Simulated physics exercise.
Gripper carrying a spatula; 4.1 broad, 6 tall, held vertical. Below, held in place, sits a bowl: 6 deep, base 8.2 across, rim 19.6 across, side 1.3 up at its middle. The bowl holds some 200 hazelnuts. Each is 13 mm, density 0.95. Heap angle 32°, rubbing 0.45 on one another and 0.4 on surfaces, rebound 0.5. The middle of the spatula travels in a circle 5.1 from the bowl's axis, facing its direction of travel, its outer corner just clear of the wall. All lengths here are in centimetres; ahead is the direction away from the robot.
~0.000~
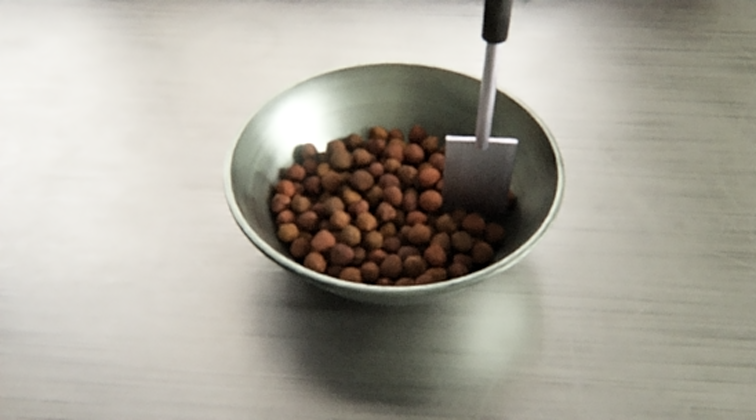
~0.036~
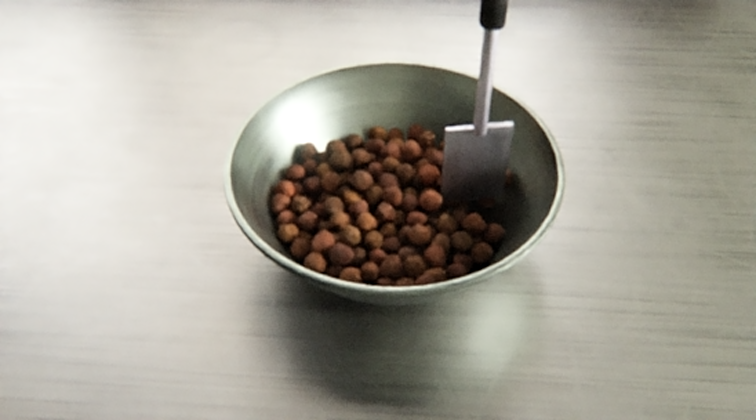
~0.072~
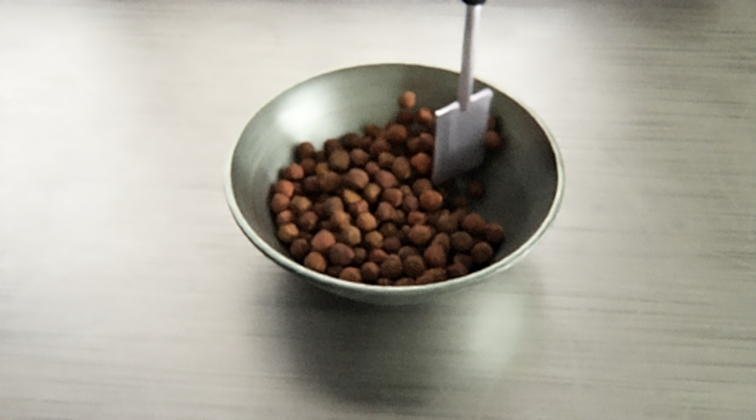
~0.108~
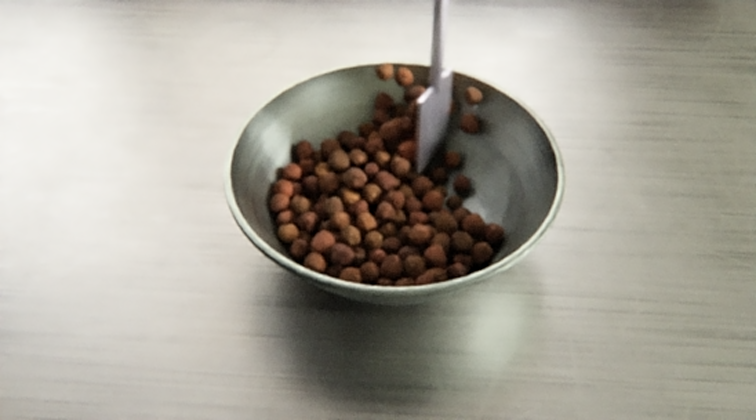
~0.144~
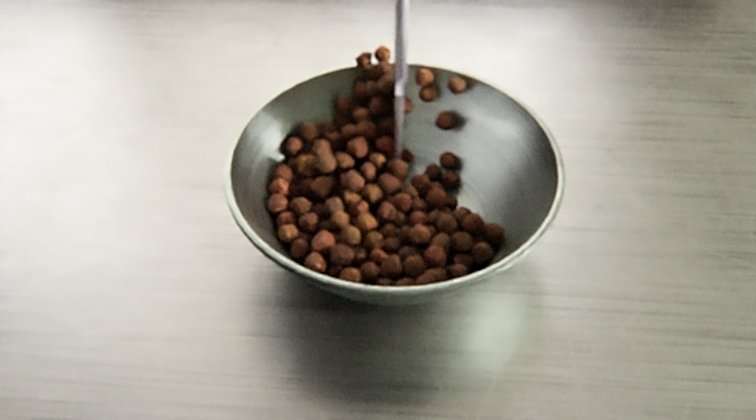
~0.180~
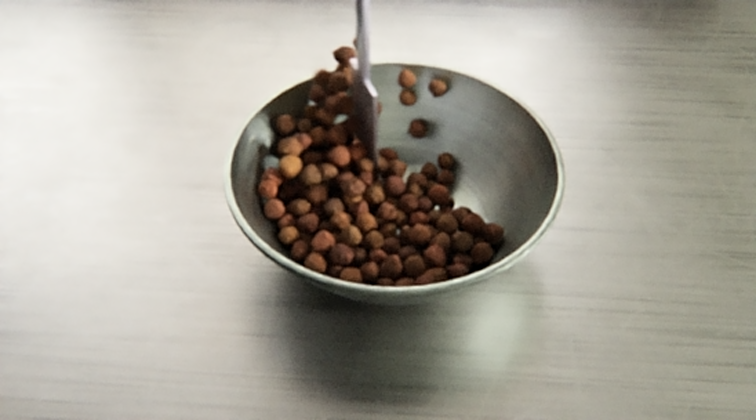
A spatula sweeps from right to left along the bowl's far side, pushing brown balls up.
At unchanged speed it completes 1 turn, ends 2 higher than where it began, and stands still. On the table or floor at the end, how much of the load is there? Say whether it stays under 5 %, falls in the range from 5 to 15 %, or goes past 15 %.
The share falls from 5 to 15 %.
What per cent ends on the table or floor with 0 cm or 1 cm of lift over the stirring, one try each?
Estimates: 15 % then 10 %.
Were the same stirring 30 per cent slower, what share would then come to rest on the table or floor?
Estimate: Near 0 in a hundred.
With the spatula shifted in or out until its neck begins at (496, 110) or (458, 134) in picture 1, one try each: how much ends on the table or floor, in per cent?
Roughly 0 and 5 per cent.
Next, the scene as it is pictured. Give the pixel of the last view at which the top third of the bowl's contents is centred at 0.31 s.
Roughly at (308, 229).
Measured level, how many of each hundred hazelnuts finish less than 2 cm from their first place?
I'd guess close to 35 percent of the load.
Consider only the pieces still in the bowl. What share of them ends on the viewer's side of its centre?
I'd put it at roughly 55 per cent.
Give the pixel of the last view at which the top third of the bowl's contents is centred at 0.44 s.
I'd say about (433, 246).
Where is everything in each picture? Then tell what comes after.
In the first picture, spatula neck at (484, 120), 0° round; upper third of the load around (386, 195), from x 280 to 505, top at y 135; 202 in the bowl.
In the second picture, spatula neck at (482, 106), 12° round; upper third of the load around (388, 186), from x 280 to 505, top at y 135.
In the third picture, spatula neck at (466, 82), 37° round; upper third of the load around (387, 173), from x 280 to 495, top at y 100.
In the fourth picture, spatula neck at (437, 64), 63° round; upper third of the load around (385, 168), from x 280 to 495, top at y 70.
In the fifth picture, spatula neck at (401, 55), 89° round; upper third of the load around (365, 150), from x 280 to 495, top at y 55.
In the sixth picture, spatula neck at (363, 57), 115° round; upper third of the load around (337, 150), from x 265 to 495, top at y 40; 200 in the bowl, 2 in flight or on the tool.
After 0.31 s, 207° round, highest piece 8 above the table; 194 in the bowl, 4 on the table or floor, 4 in flight or on the tool.
After 0.44 s, 299° round, highest piece 7 above the table; 187 in the bowl, 10 on the table or floor, 5 in flight or on the tool.
After 0.70 s, 0° round, highest piece 5 above the table; 184 in the bowl, 18 on the table or floor.
After 1.40 s, 0° round, highest piece 4 above the table; 184 in the bowl, 18 on the table or floor.
At rest, 184 in the bowl, 18 on the table or floor. That is 9 % on the table or floor.
